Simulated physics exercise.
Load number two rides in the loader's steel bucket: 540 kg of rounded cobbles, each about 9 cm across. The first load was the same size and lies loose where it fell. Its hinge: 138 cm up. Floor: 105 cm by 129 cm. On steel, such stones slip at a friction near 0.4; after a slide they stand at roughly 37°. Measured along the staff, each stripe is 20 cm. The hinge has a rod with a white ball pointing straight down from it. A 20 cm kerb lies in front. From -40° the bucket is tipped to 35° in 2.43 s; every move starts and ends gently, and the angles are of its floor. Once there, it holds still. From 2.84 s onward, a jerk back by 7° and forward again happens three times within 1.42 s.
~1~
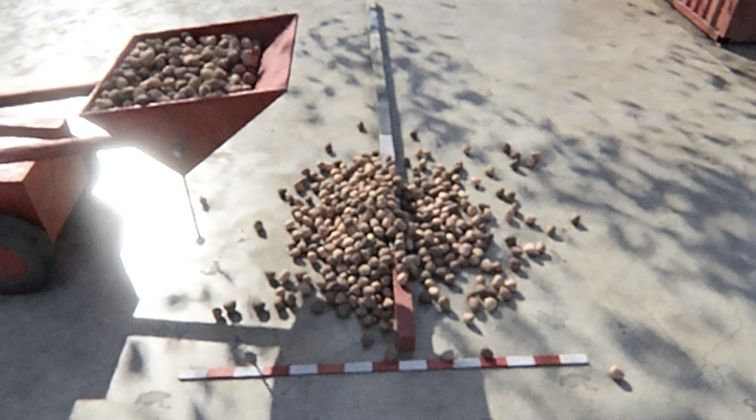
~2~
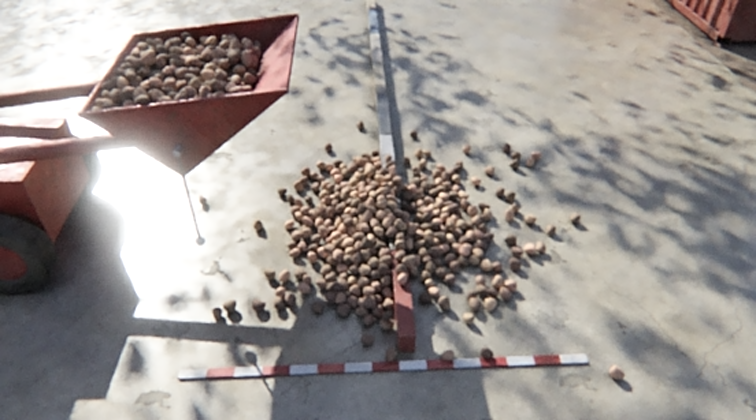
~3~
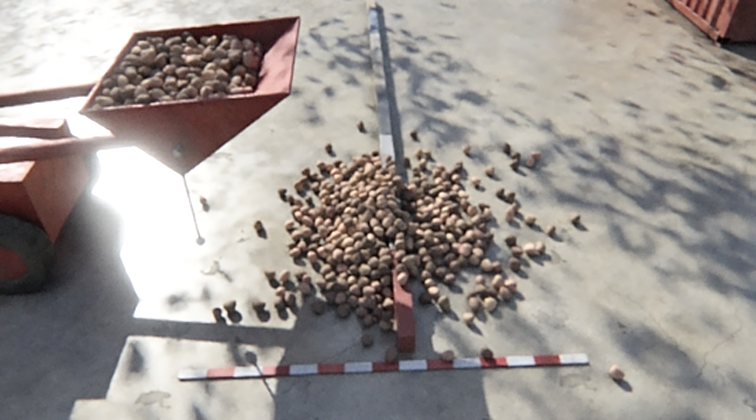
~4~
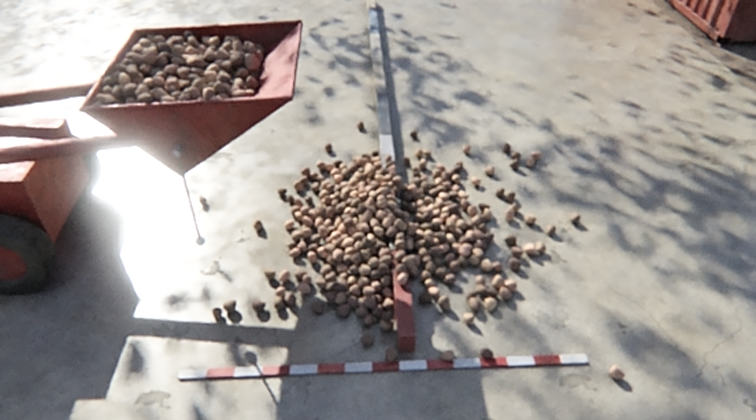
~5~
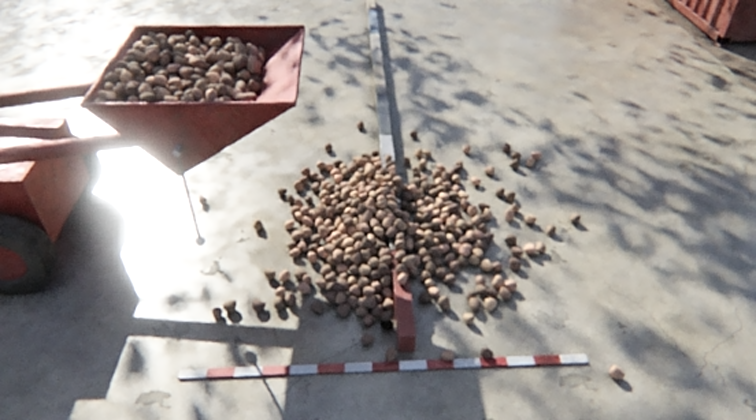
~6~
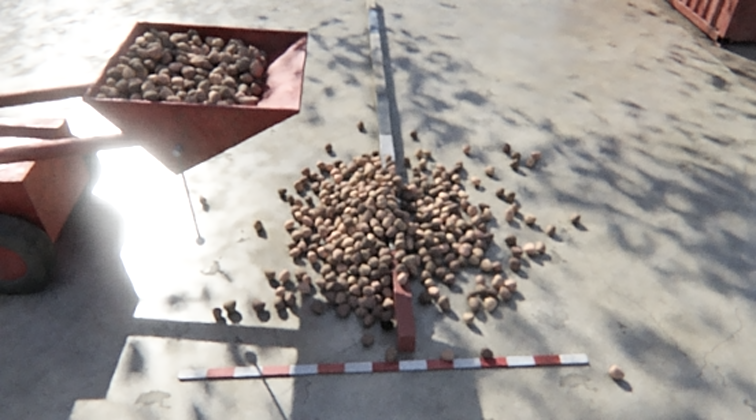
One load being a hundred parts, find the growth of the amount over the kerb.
A growth of about 3 parts in a hundred.
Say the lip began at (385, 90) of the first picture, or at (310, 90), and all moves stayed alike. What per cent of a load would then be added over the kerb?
First place: Roughly 85 %; second place: Roughly 10 %.
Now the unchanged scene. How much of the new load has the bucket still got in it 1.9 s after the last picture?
It holds some 30 percent.
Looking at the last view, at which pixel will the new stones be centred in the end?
Centre: Approx. (333, 216).
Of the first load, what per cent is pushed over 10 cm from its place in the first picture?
5 %.
Then, 1.2 s after the last picture the floor is at 23°; in per cent of one load, 98 in the bucket, 70 on this side of the kerb, 32 over the kerb; the foremost stones are at (539, 192).
Then, 1.9 s after the last picture the floor is at 35°; in per cent of one load, 30 in the bucket, 138 on this side of the kerb, 32 over the kerb; the foremost stones are at (539, 192).
Then, 4.1 s after the last picture the floor is at 35°; in per cent of one load, 0 in the bucket, 165 on this side of the kerb, 35 over the kerb; the foremost stones are at (539, 192).
Then, 6.9 s after the last picture the floor is at 35°; in per cent of one load, 0 in the bucket, 165 on this side of the kerb, 35 over the kerb; the foremost stones are at (539, 192). Net gain over the kerb, 3.
